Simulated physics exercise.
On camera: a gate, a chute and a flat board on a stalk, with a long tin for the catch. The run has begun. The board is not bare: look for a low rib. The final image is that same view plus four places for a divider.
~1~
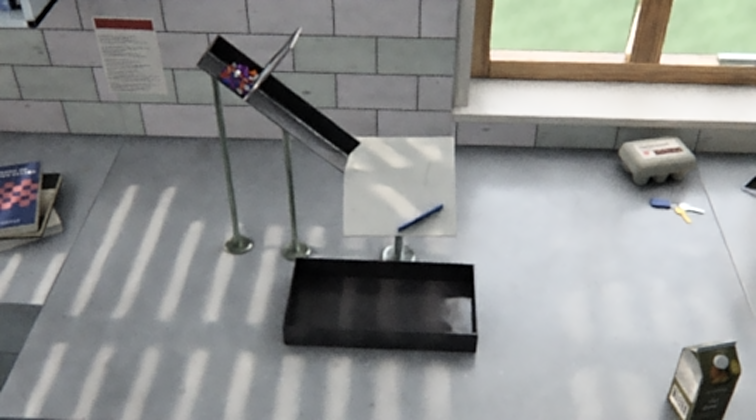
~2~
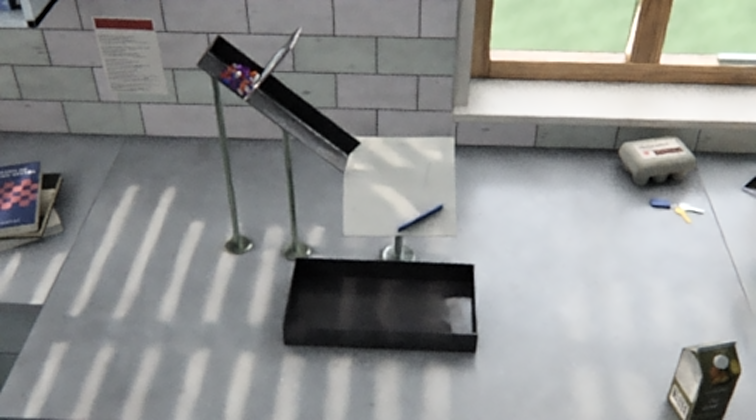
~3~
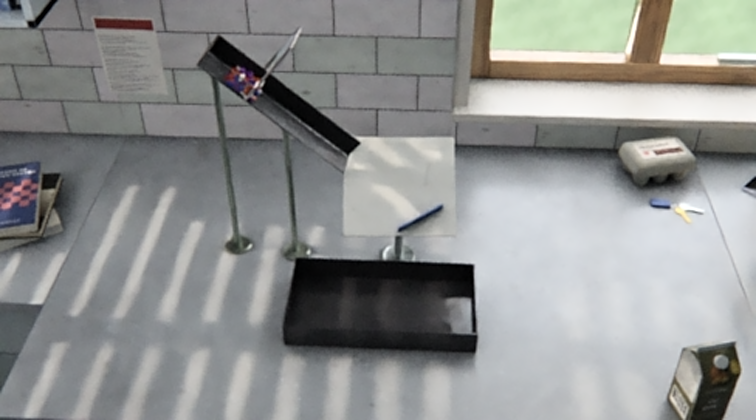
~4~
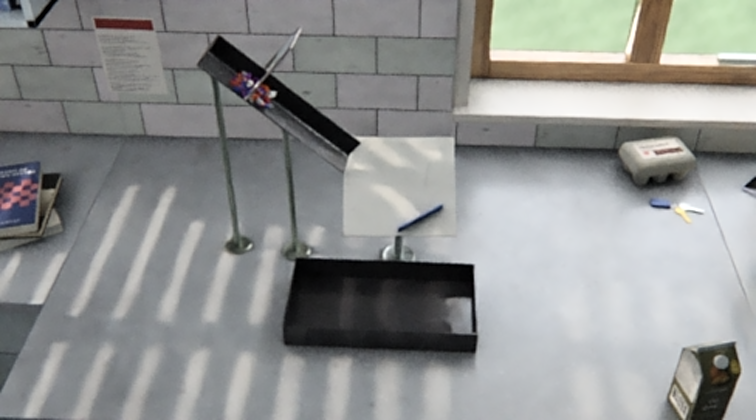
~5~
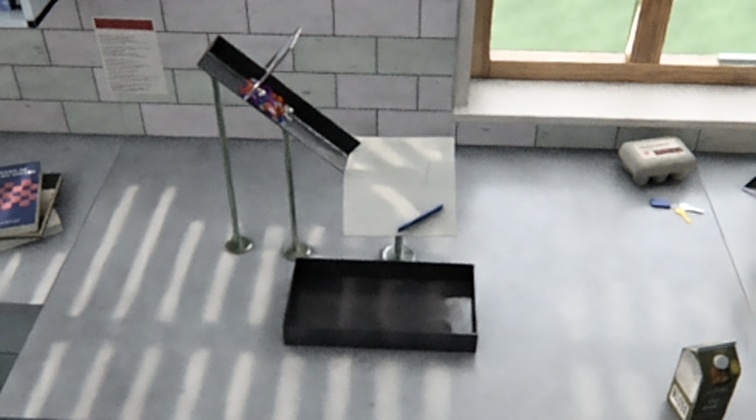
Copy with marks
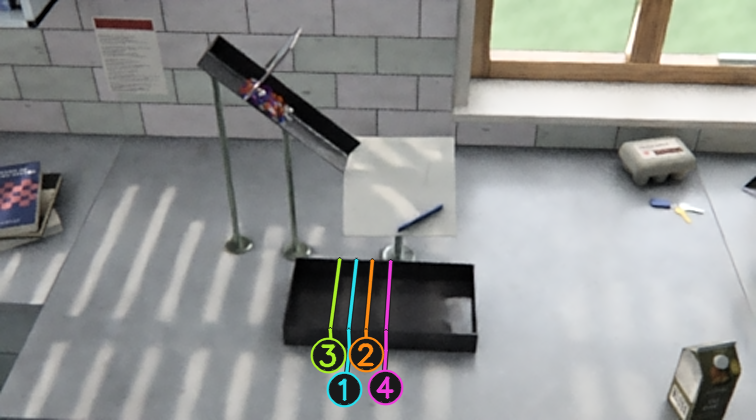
A grey worktop against a white tiled wall, striped with pale light below a wooden-framed window, is seen from above by a camera that stays still. A dark sloping chute on metal stands holds colourful jelly beans at upper left, above a pale tilted board with a blue rib and an empty black tin, with books left and an egg box and carton right. The jelly beans slide down the chute towards the right, spreading out a little, while everything else stays put.
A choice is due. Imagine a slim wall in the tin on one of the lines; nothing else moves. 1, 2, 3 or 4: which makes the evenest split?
4 works best here.
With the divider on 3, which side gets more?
More lands on the right.
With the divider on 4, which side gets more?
More lands on the right.
On the marked copy, line 1 crosses the front rim at (348, 329); line 2 crosses the front rim at (366, 330); line 3 crosses the front rim at (330, 328); line 4 crosses the front rim at (386, 330).
Choosing 1, of what is caught, none at all on the left of the divider, the whole lot on the right.
Choosing 2, of what is caught, none at all on the left of the divider, the whole lot on the right.
Choosing 3, of what is caught, none at all on the left of the divider, the whole lot on the right.
Choosing 4, of what is caught, close to a third on the left of the divider, close to two thirds on the right.
